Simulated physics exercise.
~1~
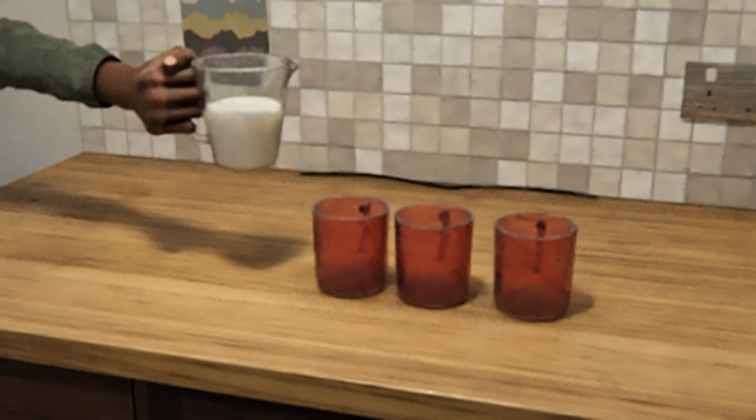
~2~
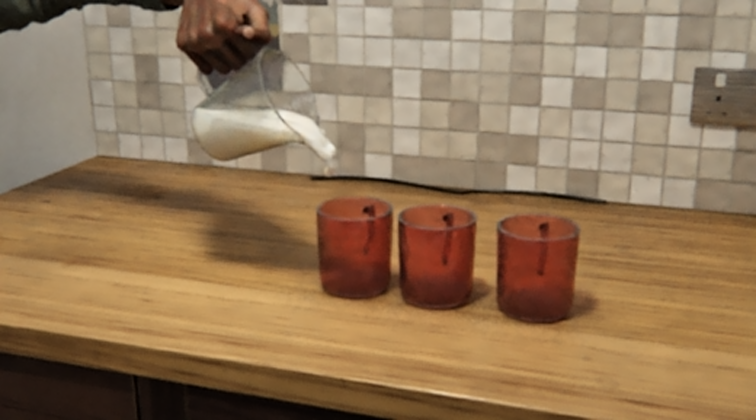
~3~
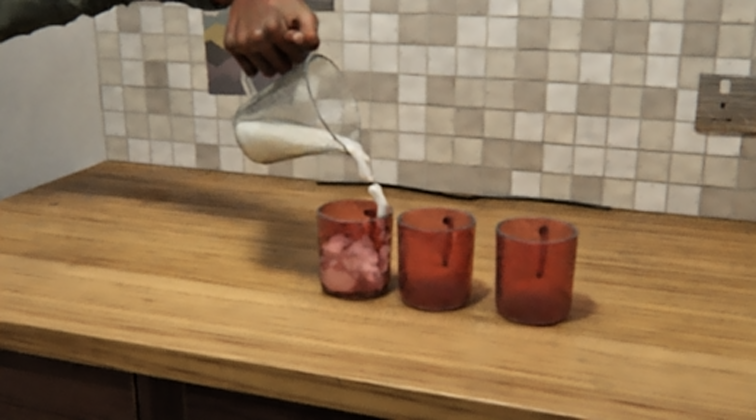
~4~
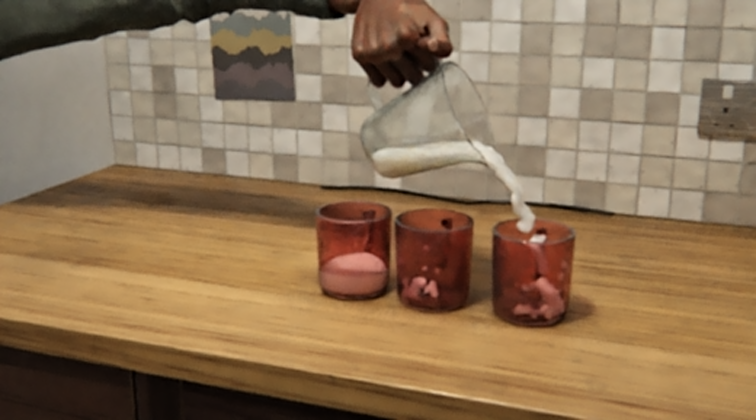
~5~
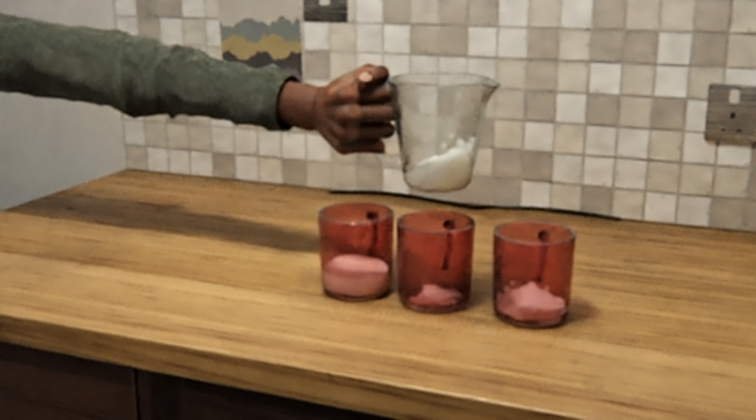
A hand tipped a clear jug of milk over three red mugs lined up on a wooden worktop and poured while moving rightwards, then tilted it back up, leaving some milk in the jug and a little in each mug, most in the left one.
